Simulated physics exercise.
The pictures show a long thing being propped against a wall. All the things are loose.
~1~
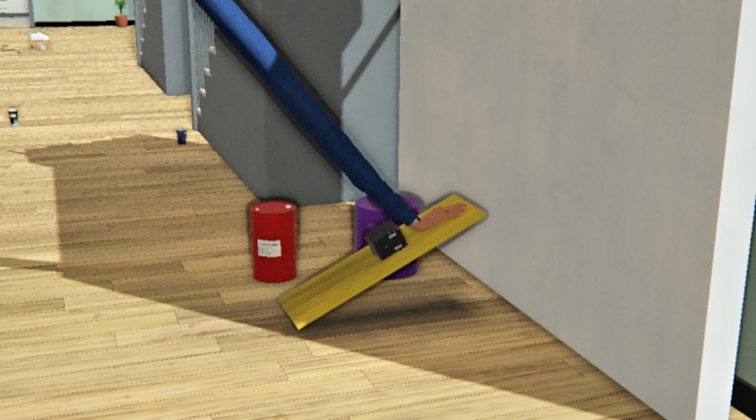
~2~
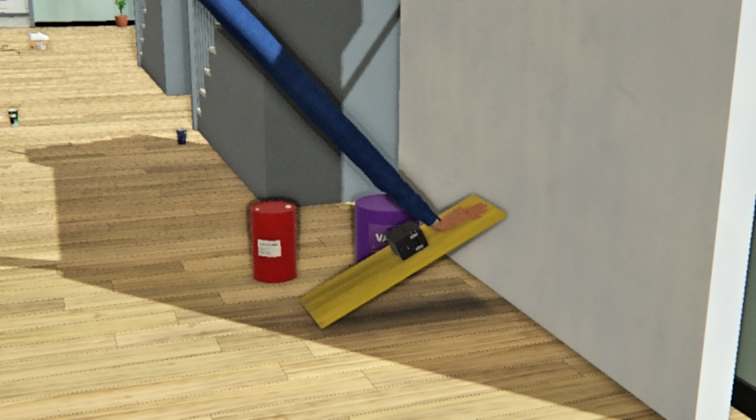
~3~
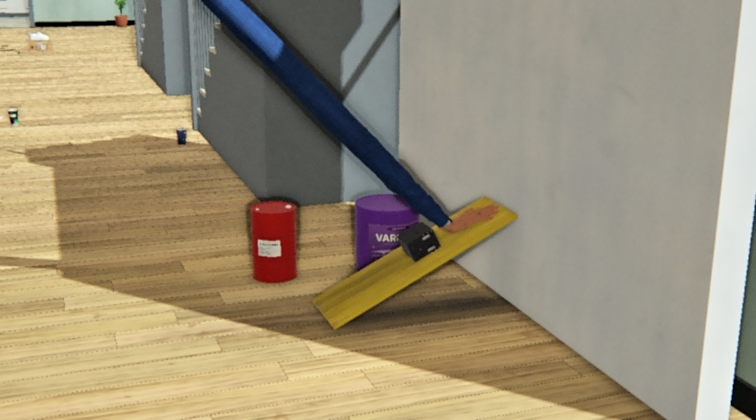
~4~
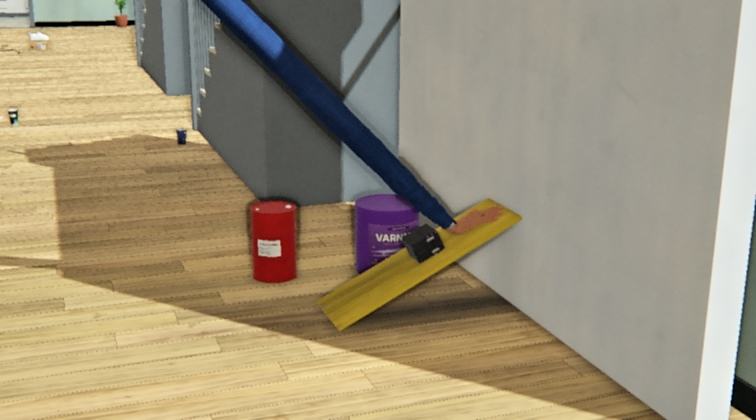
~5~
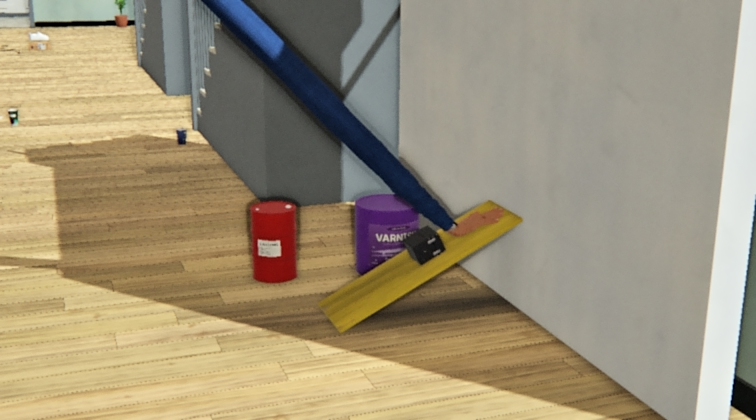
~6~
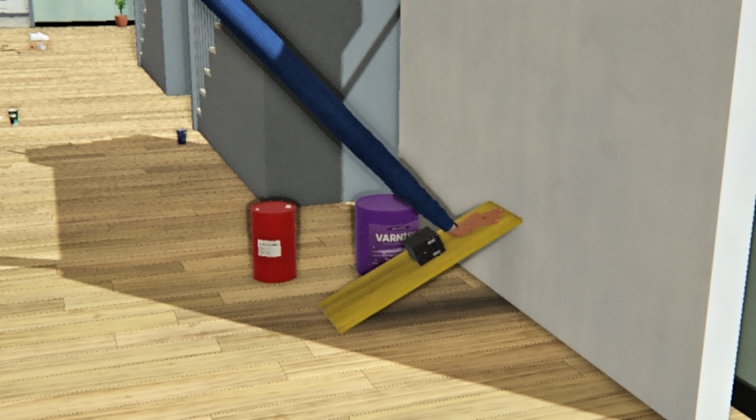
Yellow board held by a blue-sleeved arm moving right against a pale wall, revealing more of a purple canister behind it.
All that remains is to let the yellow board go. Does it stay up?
The board slips out.
Then, 0.30 s on from there, yellow board 24° lower than it was left near (407, 304).
Then, 0.60 s on from there, yellow board 30° lower than it was left near (403, 291).
In the end, moved from the start, yellow board; the other 2 unmoved. At the end, from the last picture's camera, yellow board near (402, 309). The board gives way.
